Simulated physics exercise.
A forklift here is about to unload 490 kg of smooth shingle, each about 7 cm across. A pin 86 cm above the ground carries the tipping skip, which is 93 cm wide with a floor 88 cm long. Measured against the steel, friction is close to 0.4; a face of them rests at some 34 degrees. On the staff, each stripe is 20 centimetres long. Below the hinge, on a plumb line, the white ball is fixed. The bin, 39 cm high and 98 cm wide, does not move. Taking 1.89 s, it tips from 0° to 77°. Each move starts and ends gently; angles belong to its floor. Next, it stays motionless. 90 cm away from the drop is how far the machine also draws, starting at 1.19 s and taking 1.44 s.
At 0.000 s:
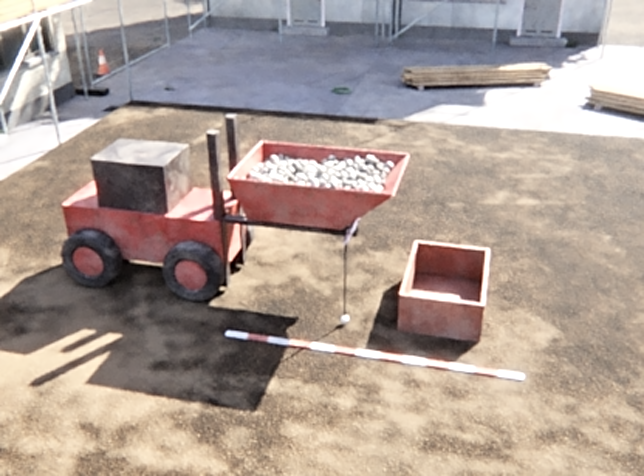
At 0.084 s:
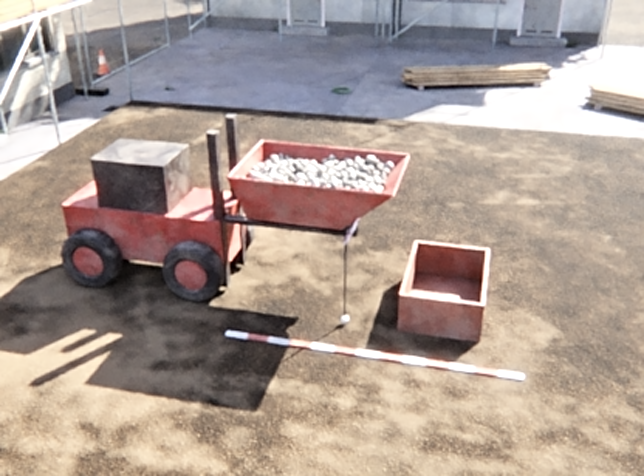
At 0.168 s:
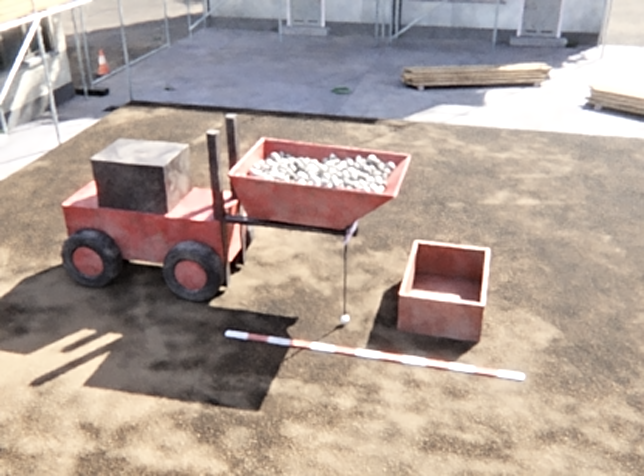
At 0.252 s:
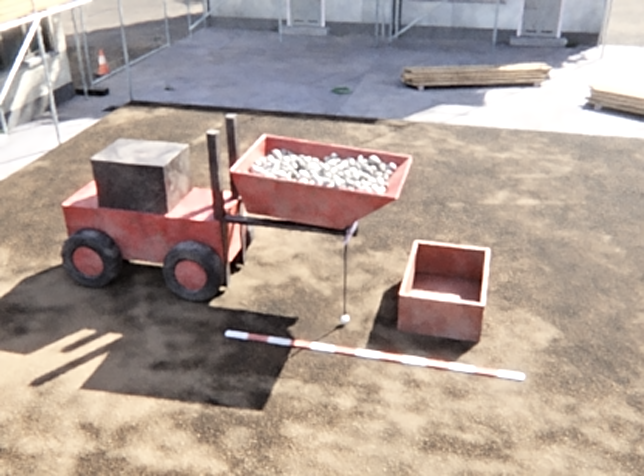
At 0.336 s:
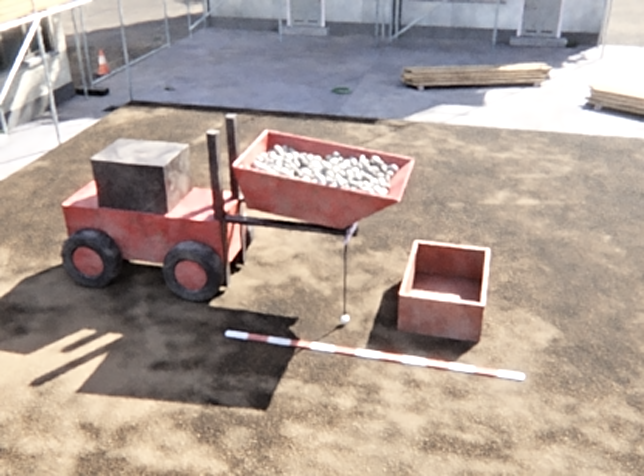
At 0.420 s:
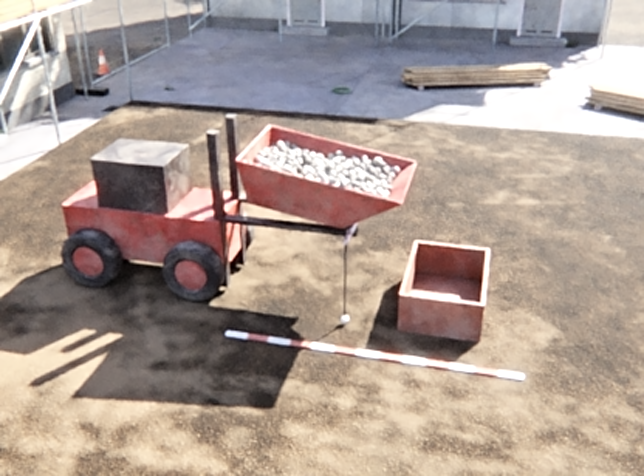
A red forklift standing still on bare ground, its raised skip of pale stones slowly tilting slightly down toward the right.
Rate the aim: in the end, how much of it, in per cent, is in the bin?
Near 65 per cent.
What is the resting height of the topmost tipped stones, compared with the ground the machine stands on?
Roughly 42 cm above ground level.
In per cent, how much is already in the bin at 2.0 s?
I'd say near 65 per cent at that time.
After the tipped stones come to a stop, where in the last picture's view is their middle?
Roughly (433, 293), I'd say.
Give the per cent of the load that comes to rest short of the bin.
Something like 30 out of every hundred parts of the load ends up there.
After 1.4 s the floor is at 65°; 93 % in the tipping skip, 7 % in the bin, 1 % beside or beyond the bin; the foremost stones are at (442, 263).
After 2.0 s the floor is at 77°; 6 % in the tipping skip, 24 % short of the bin, 63 % in the bin, 7 % beside or beyond the bin; the foremost stones are at (494, 321).
After 3.1 s the floor is at 77°; 0 % in the tipping skip, 29 % short of the bin, 63 % in the bin, 8 % beside or beyond the bin; the foremost stones are at (551, 331).
After 5.6 s the floor is at 77°; 0 % in the tipping skip, 29 % short of the bin, 63 % in the bin, 8 % beside or beyond the bin; the foremost stones are at (552, 331).
